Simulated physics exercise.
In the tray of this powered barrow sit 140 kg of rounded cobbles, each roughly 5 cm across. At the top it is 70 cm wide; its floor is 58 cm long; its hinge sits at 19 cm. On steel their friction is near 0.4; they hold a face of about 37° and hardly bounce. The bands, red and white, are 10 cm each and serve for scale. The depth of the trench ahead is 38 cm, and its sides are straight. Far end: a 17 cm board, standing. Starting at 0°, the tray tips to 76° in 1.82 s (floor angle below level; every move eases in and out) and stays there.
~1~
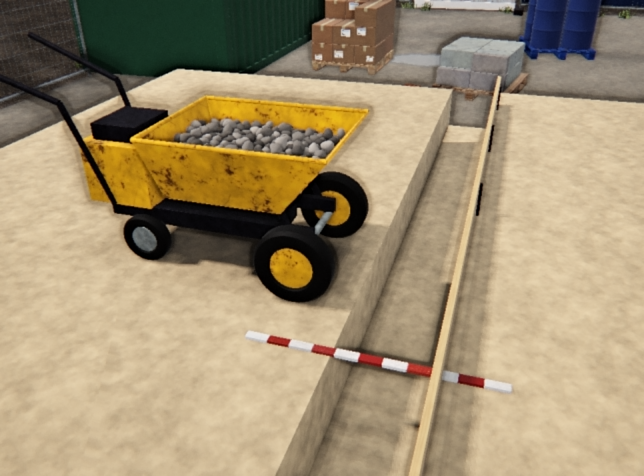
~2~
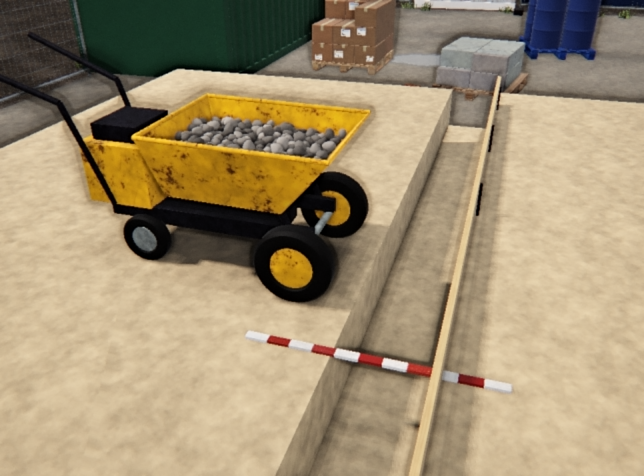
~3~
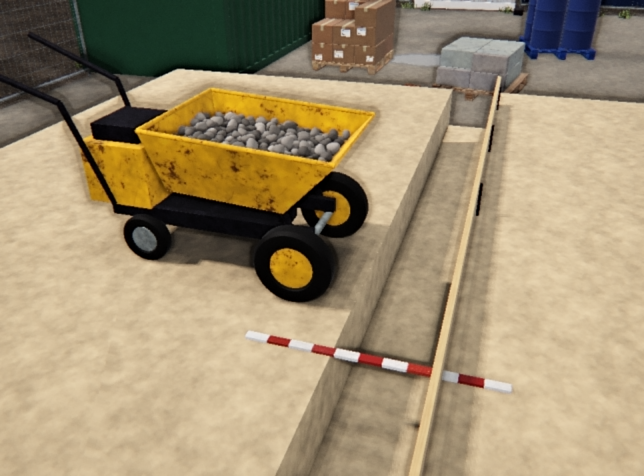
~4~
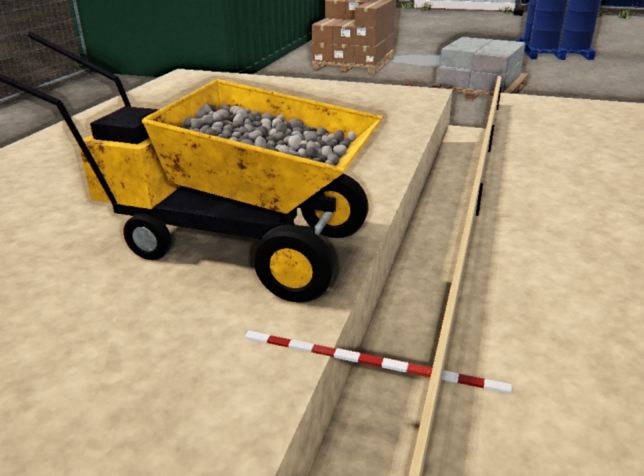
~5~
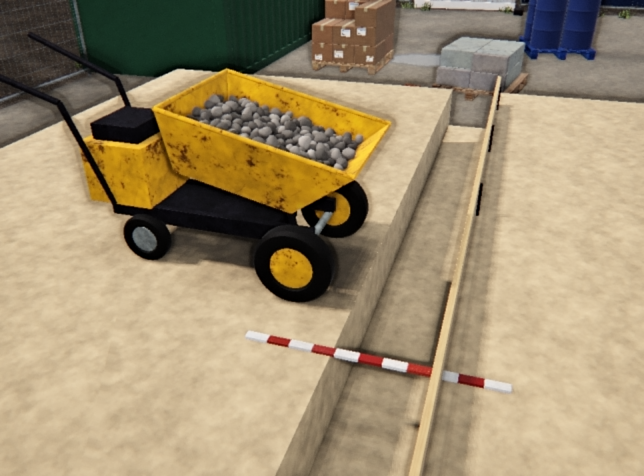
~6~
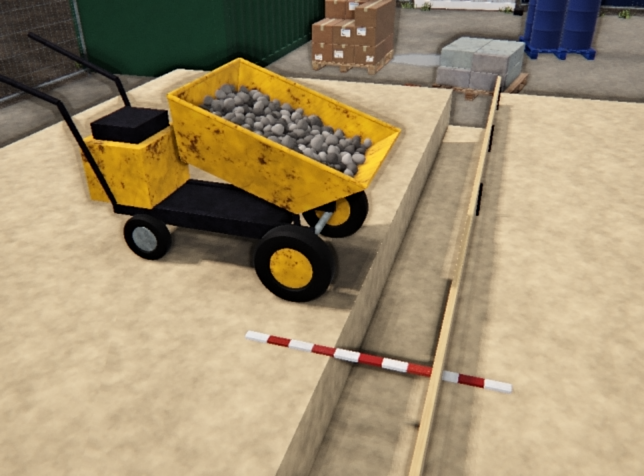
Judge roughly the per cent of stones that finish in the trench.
An estimated 66 per cent finish in the trench.
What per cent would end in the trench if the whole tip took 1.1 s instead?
In that case, around 60%.
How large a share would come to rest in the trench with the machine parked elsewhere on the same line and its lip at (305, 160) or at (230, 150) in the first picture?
About 95 per cent from the first spot, about 90 from the second.
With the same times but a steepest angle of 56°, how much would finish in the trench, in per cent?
Around 45 per cent would finish in the trench.
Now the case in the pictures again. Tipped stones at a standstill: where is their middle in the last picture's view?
Their middle is at about (434, 332).
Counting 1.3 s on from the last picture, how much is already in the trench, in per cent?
Close to 35 per cent has got there by then.
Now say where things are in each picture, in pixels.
In the first frame, the tray is at 0°, its lip at (327, 163); the top of the load is at (252, 133).
In the second frame, the tray is at 1°, its lip at (329, 164); the top of the load is at (243, 129).
In the third frame, the tray is at 4°, its lip at (335, 166); the top of the load is at (230, 124).
In the fourth frame, the tray is at 8°, its lip at (344, 171); the top of the load is at (216, 115).
In the fifth frame, lip at (354, 178), floor tilted 13°, highest stones at (225, 106).
In the sixth frame, the tray is at 19°, its lip at (367, 187); the top of the load is at (234, 96).
Then, 0.8 s after the last picture the floor is at 64°, 98 % in the tray, 2 % in the trench; the foremost stones are at (448, 247).
Then, 1.3 s after the last picture the floor is at 76°, 36 % in the tray, 35 % in the trench, 29 % past the trench; the foremost stones are at (601, 325).
Then, 1.7 s after the last picture the floor is at 76°, 14 % in the tray, 52 % in the trench, 34 % past the trench; the foremost stones are past the picture's edge.
Then, 3.6 s after the last picture the floor is at 76°, 0 % in the tray, 66 % in the trench, 34 % past the trench; the foremost stones are past the picture's edge.
